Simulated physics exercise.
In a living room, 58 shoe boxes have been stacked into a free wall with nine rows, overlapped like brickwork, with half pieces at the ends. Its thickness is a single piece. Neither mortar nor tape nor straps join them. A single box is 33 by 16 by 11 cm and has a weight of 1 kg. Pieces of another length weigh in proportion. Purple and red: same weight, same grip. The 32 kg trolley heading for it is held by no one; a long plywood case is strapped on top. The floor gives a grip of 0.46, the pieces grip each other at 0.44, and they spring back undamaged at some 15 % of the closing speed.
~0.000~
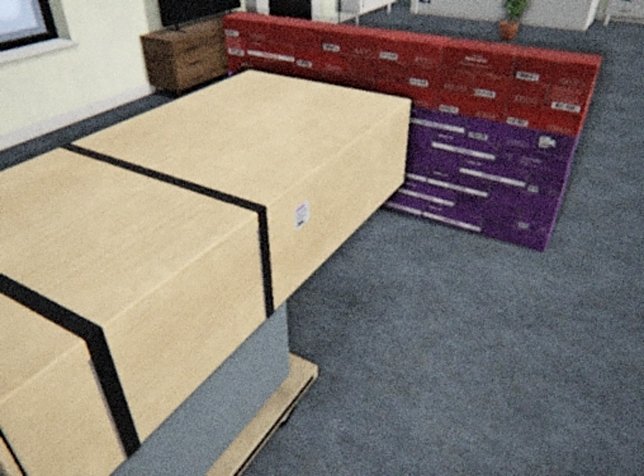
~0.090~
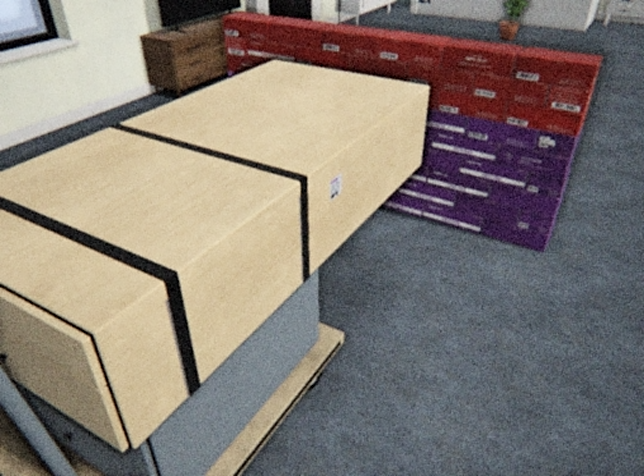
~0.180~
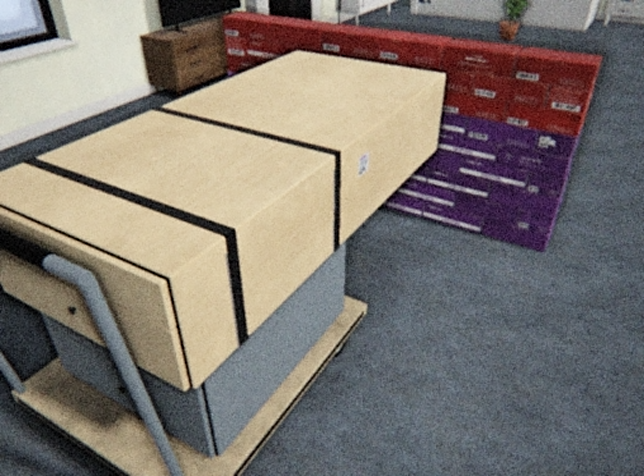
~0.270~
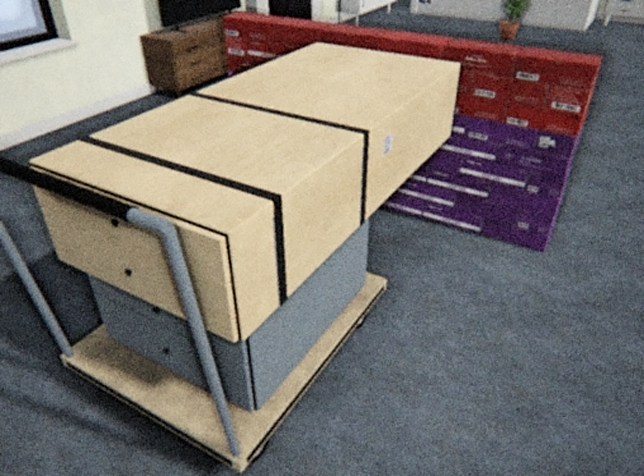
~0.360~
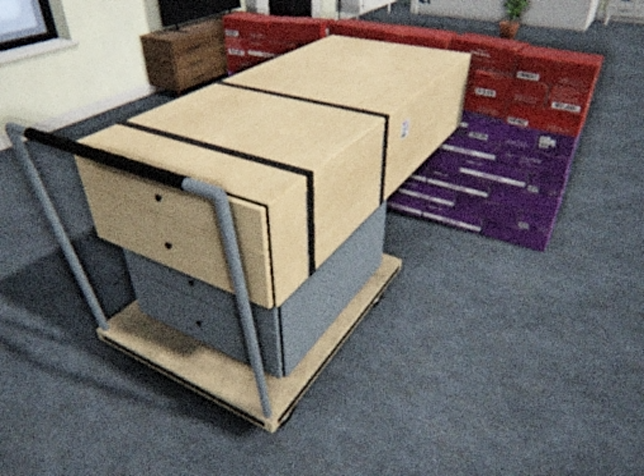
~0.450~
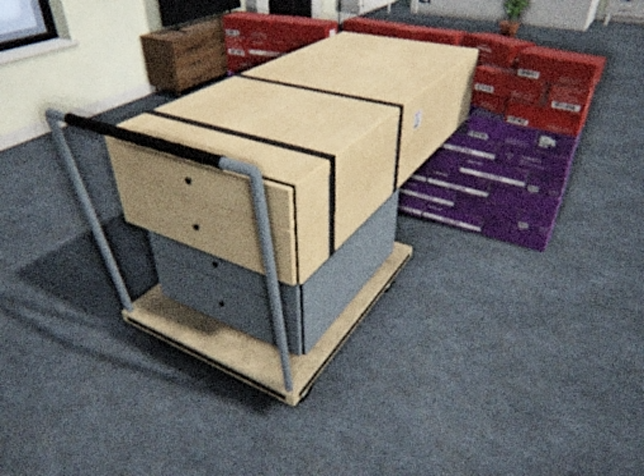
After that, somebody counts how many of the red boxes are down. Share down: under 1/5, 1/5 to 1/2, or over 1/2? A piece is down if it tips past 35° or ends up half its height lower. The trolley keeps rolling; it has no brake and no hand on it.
Over 1/2.
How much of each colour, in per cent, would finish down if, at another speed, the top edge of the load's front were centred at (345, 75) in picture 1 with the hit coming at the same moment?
You'd end up with purple at 10 per cent down and red at 90 per cent.
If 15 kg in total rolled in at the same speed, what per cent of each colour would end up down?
In that case purple 10, red 80 per cent.
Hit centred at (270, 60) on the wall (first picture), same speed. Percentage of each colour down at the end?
The purple ones would be 20 per cent down and the red ones 60 per cent.
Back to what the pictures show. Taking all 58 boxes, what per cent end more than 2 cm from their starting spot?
65 in a hundred.
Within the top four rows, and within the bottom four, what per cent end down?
Top share 70 per cent; bottom share 0 per cent.
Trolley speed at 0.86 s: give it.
It is moving at around 1.2 m/s.
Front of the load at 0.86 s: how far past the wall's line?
65 cm past it.
After 0.58 s, load 34 cm past the wall's line, still rolling; 8 of the 19 red boxes down (11 of 58 in all colours); top red box 20° from how it stood, 11 cm lower.
After 0.86 s, load 67 cm past the wall's line, still rolling; 15 of the 19 red boxes down (18 of 58 in all colours); top red box 43° from how it stood, 72 cm lower.
After 1.20 s, load 90 cm past the wall's line, still rolling; 15 of the 19 red boxes down (18 of 58 in all colours); top red box on its side.
In the end (2.5 s), load 91 cm past the wall's line, stopped; 15 of the 19 red boxes down (18 of 58 in all colours); top red box on its side; top purple box unmoved. That is 79 per cent. From the last view, middles, top red box near (398, 97), top purple box near (281, 85).
